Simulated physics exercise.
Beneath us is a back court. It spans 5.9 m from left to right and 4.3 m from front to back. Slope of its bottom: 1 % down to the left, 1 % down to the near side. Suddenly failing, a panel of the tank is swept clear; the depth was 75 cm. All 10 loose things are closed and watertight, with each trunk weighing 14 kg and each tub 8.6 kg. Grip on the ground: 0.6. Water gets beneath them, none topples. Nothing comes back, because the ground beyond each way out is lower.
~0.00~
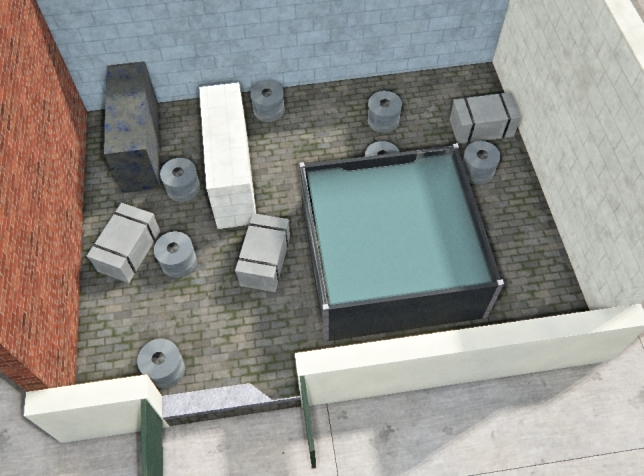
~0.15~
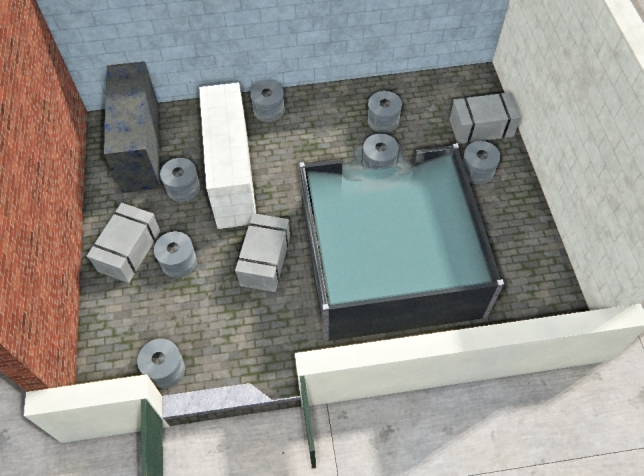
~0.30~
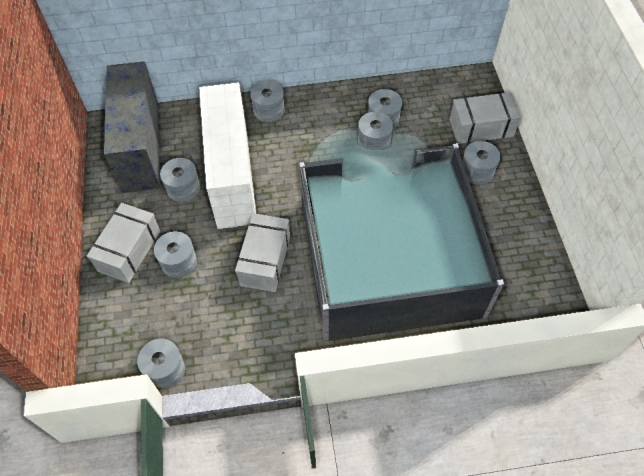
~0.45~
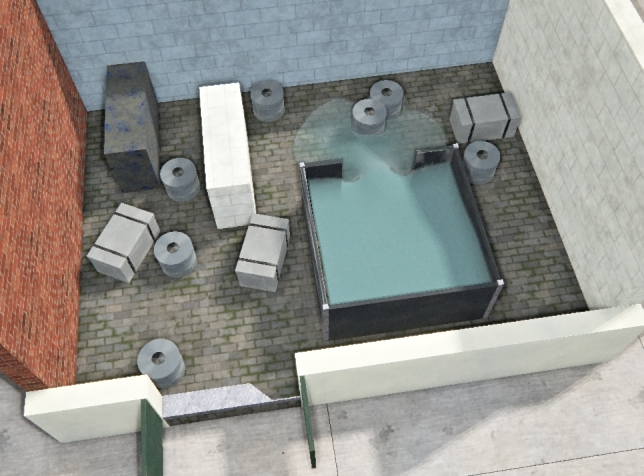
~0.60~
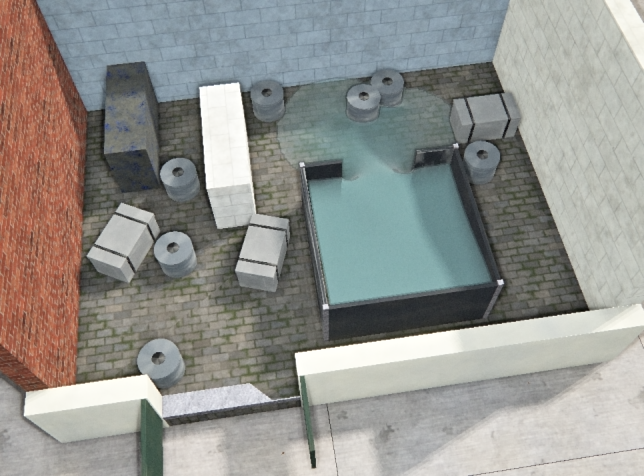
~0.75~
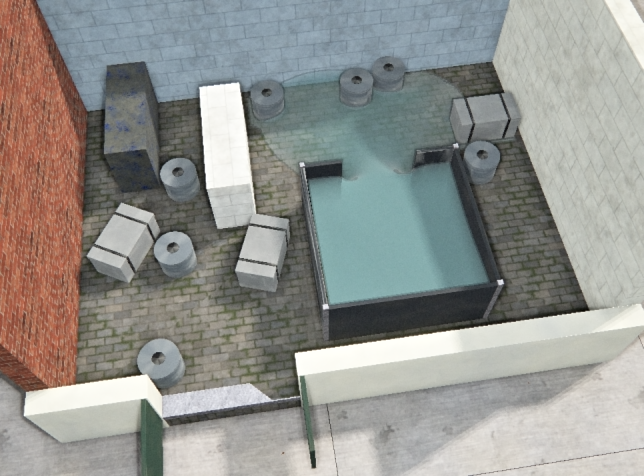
Walled back court with water bursting through the far side of a dark tank, spreading over paving and pushing two grey tubs.
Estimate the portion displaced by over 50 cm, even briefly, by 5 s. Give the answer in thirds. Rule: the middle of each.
Two thirds or more.
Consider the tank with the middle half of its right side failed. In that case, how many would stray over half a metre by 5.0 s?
5.
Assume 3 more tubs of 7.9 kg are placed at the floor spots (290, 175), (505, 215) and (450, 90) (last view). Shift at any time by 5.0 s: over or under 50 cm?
Check, in order - not exceeded, exceeded, exceeded.
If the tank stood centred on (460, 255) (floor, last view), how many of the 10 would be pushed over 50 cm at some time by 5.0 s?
Count: 8.
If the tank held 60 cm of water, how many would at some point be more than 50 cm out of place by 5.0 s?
The answer would then be 7.
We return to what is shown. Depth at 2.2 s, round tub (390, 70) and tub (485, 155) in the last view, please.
First roughly 16 cm, second roughly 1 cm.
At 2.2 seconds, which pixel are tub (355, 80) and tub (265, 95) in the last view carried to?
Approx. (293, 83); approx. (174, 131).
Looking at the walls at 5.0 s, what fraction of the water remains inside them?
98 % or so.
After 1.1 s 2 of 10 are over 50 cm from their spots; 3 afloat.
After 2.2 s 3 of 10 are over 50 cm from their spots; 3 afloat.
After 3.5 s 7 of 10 are over 50 cm from their spots; 4 afloat.
After 5.0 s 8 of 10 are over 50 cm from their spots, and 8 have been at some point; 5 afloat.
